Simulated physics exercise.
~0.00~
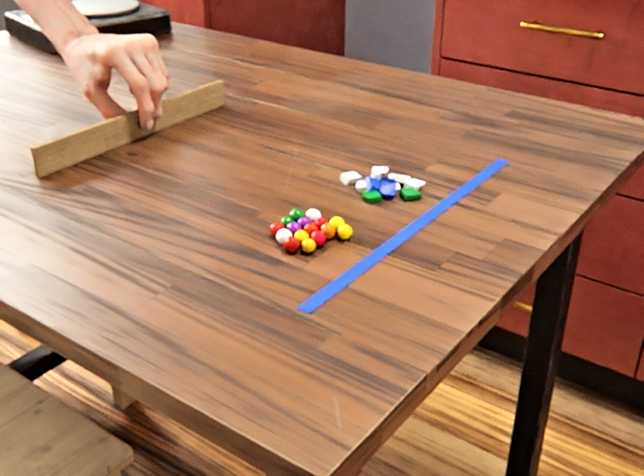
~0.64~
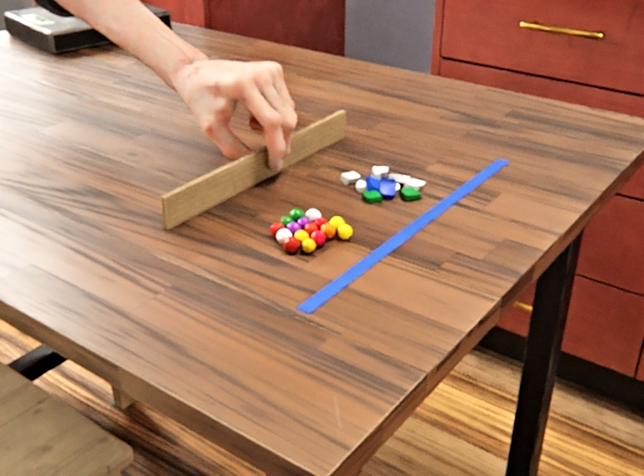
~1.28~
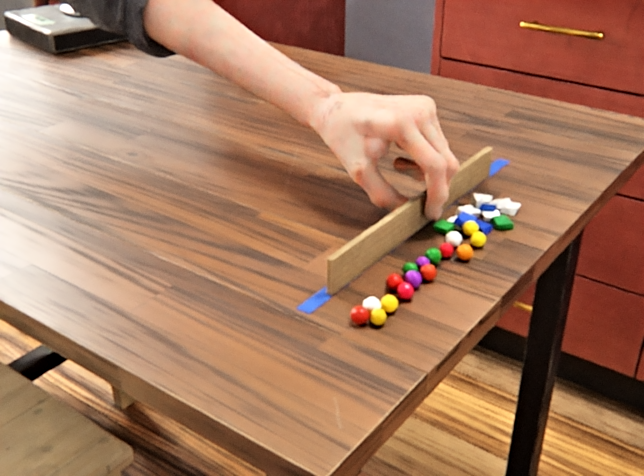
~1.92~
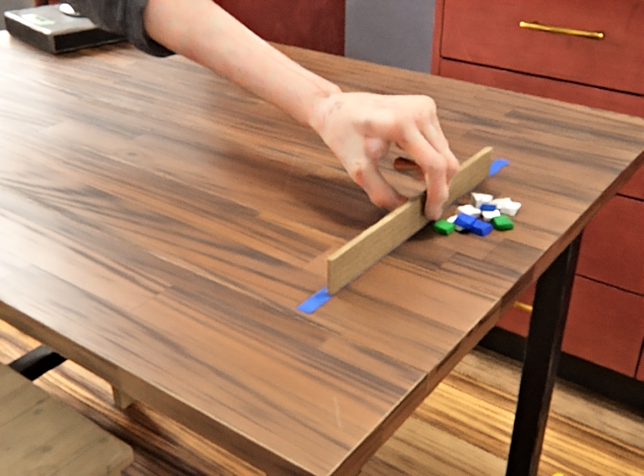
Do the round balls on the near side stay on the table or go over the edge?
The round balls go over the edge, while the white, blue and green pieces on the far side stay on the table.
